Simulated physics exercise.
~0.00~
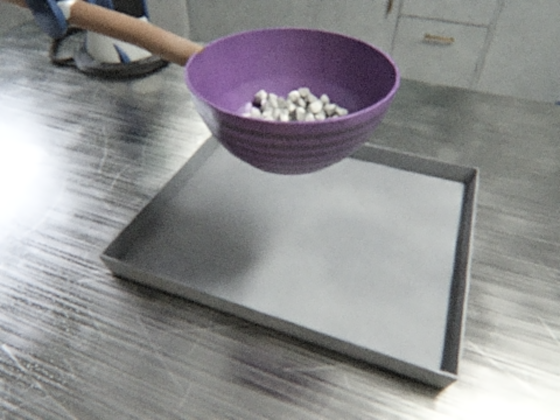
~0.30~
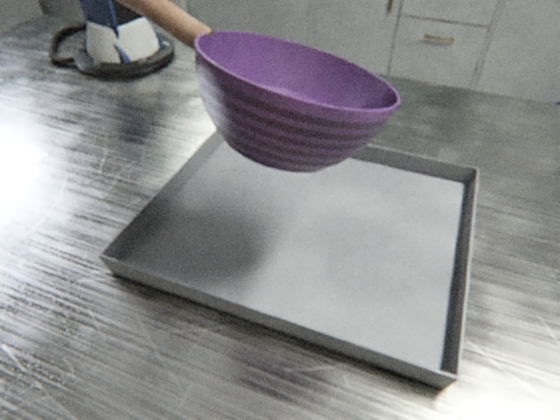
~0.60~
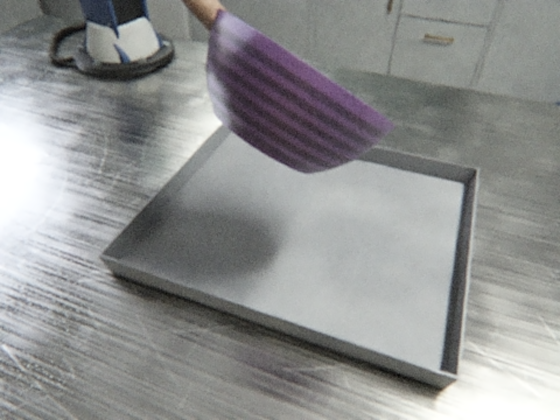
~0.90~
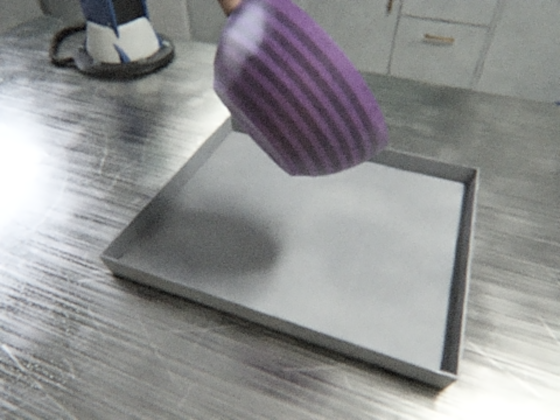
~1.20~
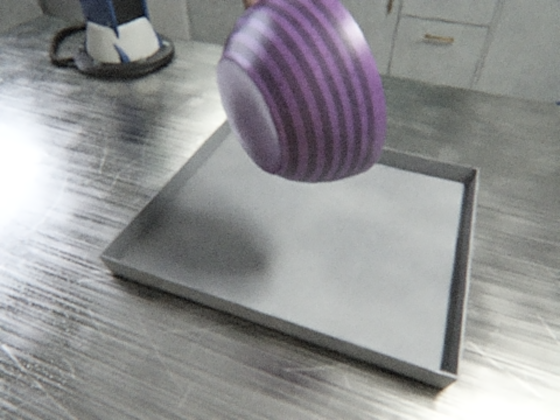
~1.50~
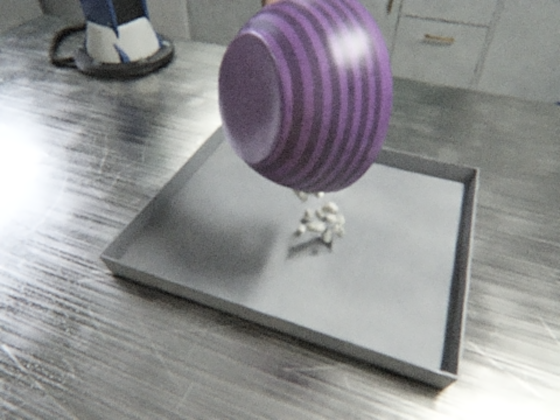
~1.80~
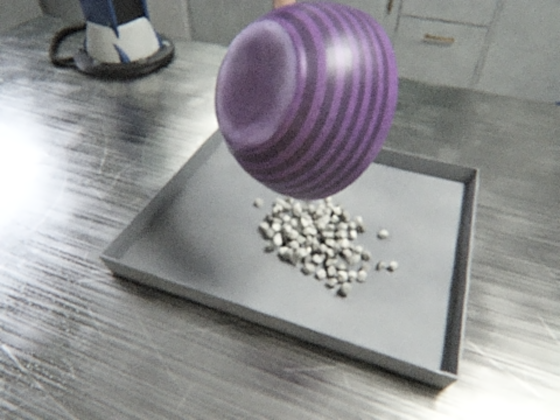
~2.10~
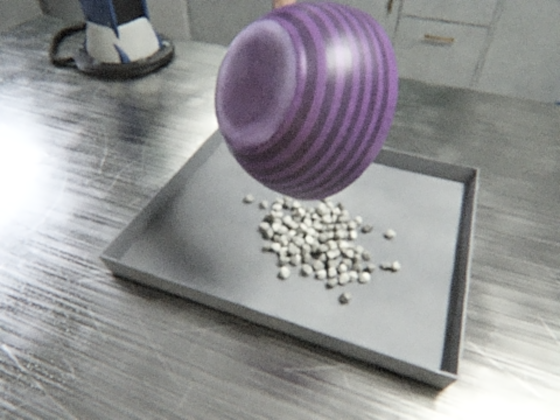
On a metal counter, a purple ladle tips over, pouring pale pebbly bits into a loose heap on a gray tray.
